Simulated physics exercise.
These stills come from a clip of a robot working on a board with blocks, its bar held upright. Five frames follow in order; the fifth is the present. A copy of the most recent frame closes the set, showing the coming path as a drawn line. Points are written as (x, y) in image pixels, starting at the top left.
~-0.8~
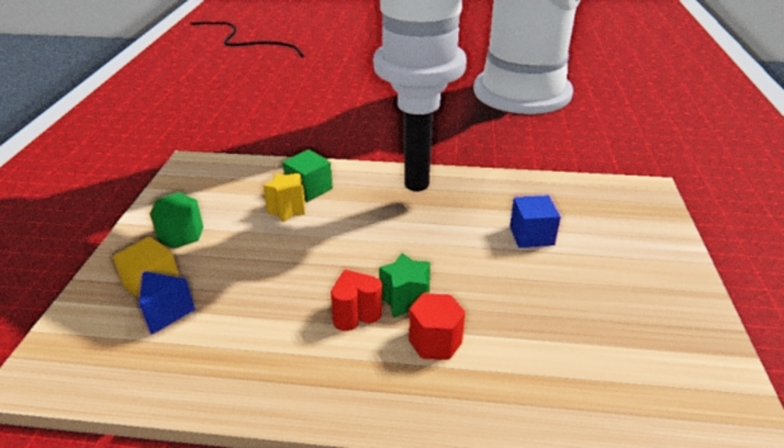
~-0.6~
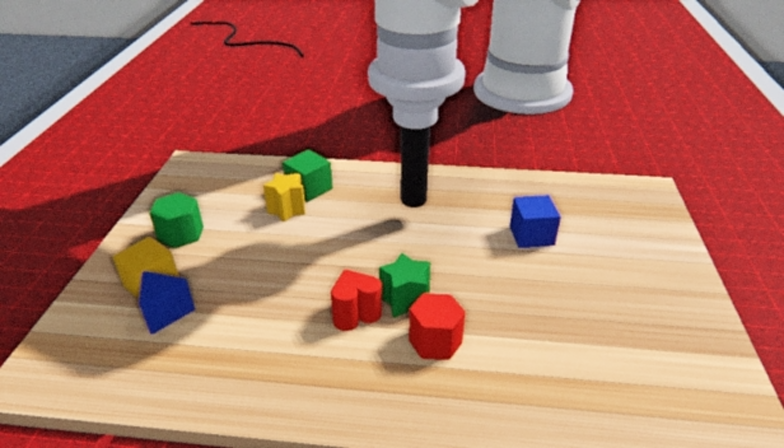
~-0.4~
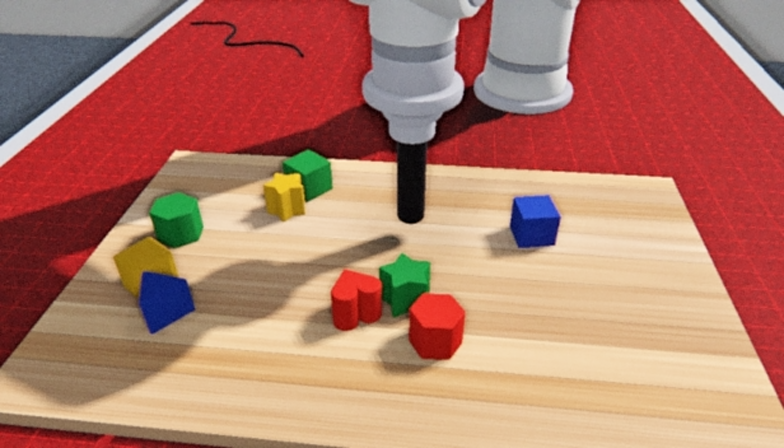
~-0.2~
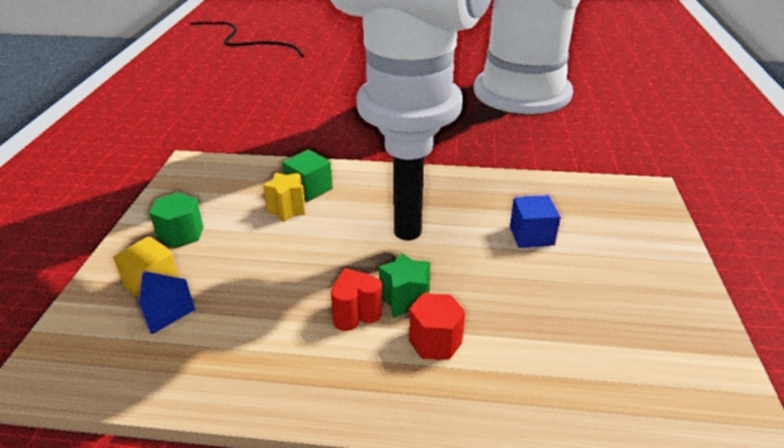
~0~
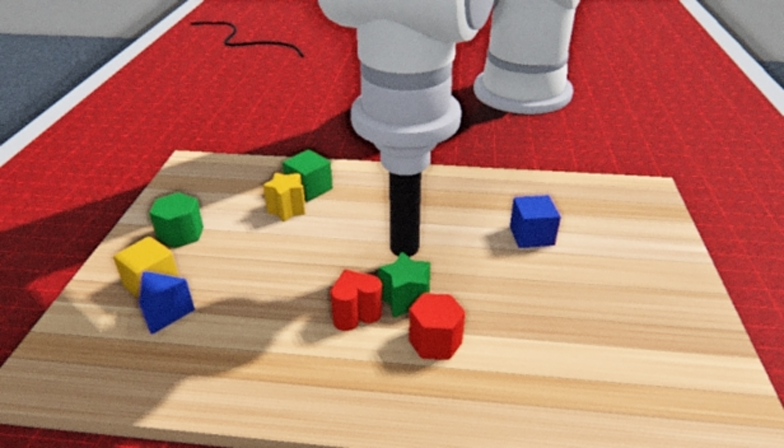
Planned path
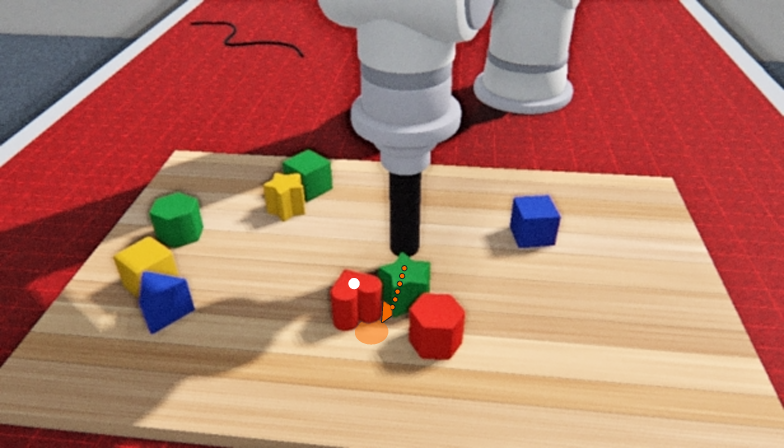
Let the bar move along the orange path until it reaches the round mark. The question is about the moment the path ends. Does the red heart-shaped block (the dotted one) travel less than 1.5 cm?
No, that is not how it ends up.
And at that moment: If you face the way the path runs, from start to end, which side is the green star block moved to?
Side: Left.
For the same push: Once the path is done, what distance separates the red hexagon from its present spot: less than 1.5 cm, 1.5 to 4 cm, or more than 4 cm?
Net shift: 1.5 to 4 cm.
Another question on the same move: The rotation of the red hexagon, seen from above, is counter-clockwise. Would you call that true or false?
The statement is correct.
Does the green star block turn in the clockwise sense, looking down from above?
No.
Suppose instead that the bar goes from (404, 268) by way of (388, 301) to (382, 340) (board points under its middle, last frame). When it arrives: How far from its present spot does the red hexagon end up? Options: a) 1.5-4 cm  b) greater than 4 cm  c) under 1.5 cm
(a)
The line goes from (404, 268) via (395, 300), ending at (372, 332); the dot is on the red heart-shaped block.
On the path given first. Halfway along, bar (395, 282); green star block (404, 293), turned 40° anticlockwise; red hexagon (441, 316).
At the end, bar (371, 313); red heart-shaped block (332, 295), turned 60° clockwise; green star block (397, 319), turned 75° anticlockwise; red hexagon (447, 328), turned 35° anticlockwise.
